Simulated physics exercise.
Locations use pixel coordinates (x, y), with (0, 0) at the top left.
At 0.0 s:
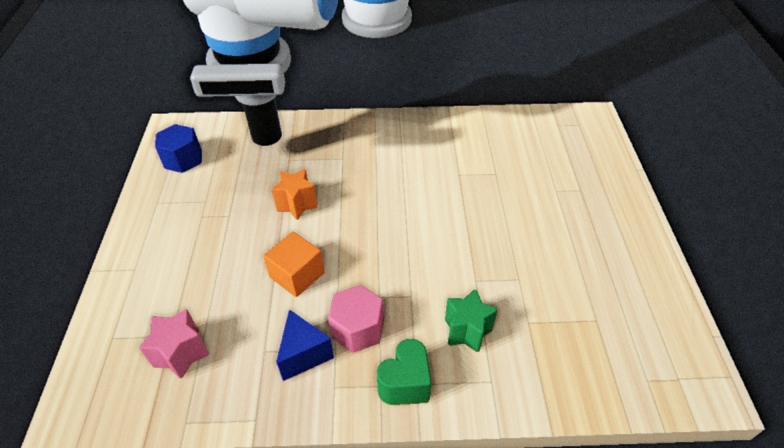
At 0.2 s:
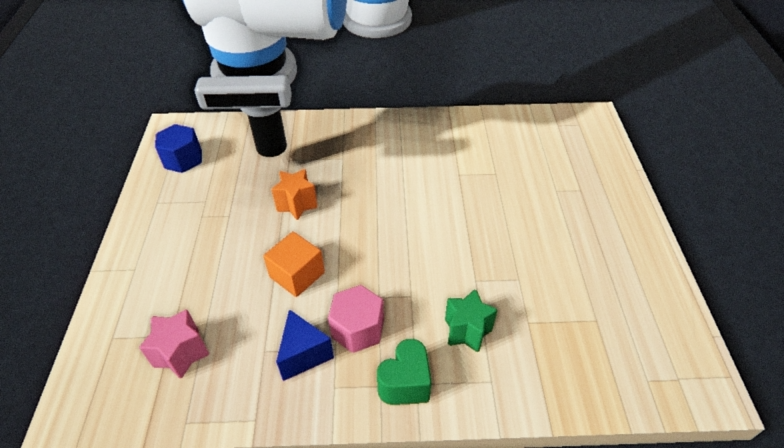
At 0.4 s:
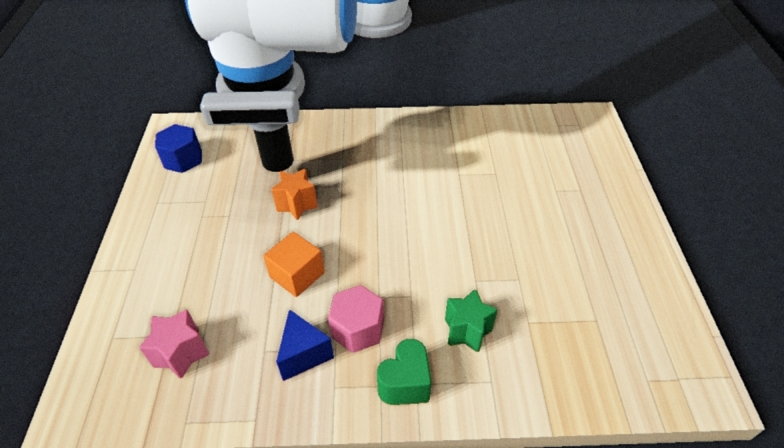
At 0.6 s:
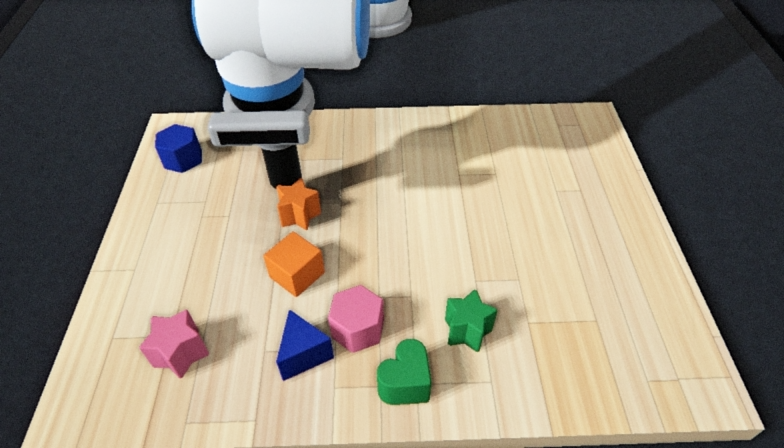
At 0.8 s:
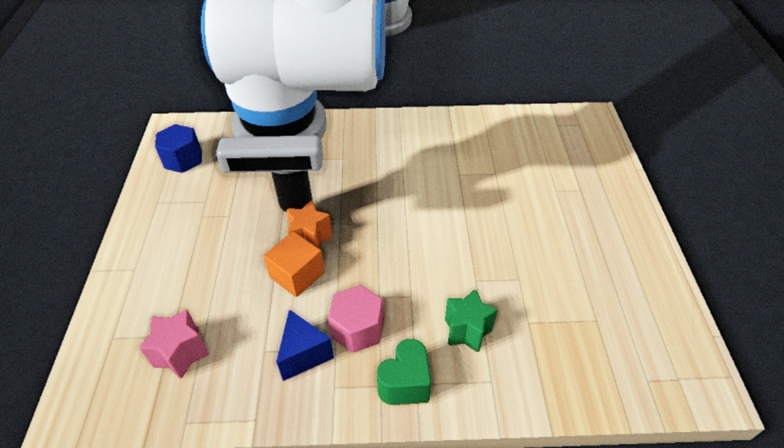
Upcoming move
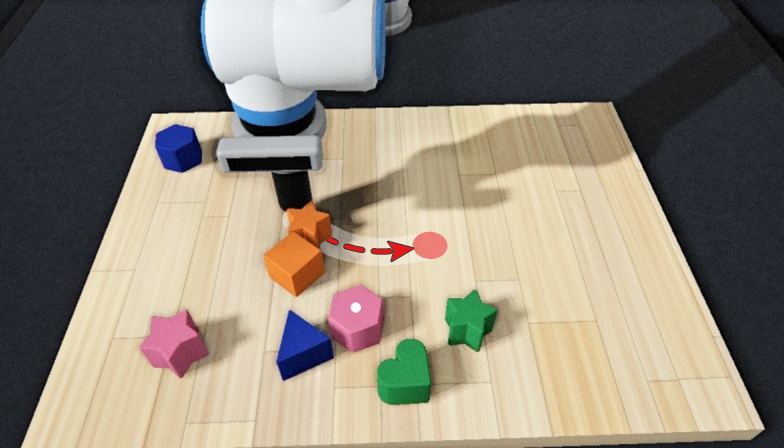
A robot arm moves forward and pushes the orange star toward the orange cube.
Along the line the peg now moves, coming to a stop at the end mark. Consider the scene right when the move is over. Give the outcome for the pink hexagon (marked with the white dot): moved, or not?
It keeps its position.
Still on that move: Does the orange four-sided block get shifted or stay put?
It does get moved.
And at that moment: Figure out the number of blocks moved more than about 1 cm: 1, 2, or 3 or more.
That's two.
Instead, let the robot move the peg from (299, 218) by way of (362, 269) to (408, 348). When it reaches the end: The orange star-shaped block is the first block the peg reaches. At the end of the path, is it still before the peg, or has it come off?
Beside or behind, I predict.
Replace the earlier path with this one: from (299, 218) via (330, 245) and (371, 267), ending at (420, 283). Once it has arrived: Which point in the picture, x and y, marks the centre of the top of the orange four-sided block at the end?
The point I'd pick in the picture is (307, 284).
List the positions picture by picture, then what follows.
Lower end of the peg (267, 137), tops of blocks, orange four-sided block (292, 252), orange star-shaped block (293, 182), pink hexagon (356, 308), in the first frame.
Peg (272, 148), blocks as before, in the second frame.
Peg (278, 162), blocks as before, in the third frame.
Peg (286, 180), orange star-shaped block (295, 193), in the fourth frame.
Peg (296, 202), orange four-sided block (292, 252), orange star-shaped block (306, 217), pink hexagon (356, 308), in the fifth frame.
The drawn path runs from (299, 218) through (334, 242) and (381, 252) to (430, 245); the dot is on the pink hexagon.
On the path given first. One third of the way, peg (332, 225); orange four-sided block (301, 274), turned 45° clockwise; orange star-shaped block (336, 245), turned 15° clockwise.
Two thirds of the way, peg (380, 235); orange four-sided block (303, 276), turned 50° clockwise; orange star-shaped block (349, 253), turned 50° clockwise.
At the end, peg (431, 229); orange four-sided block (303, 276), turned 50° clockwise; orange star-shaped block (349, 253), turned 50° clockwise; pink hexagon not moved.
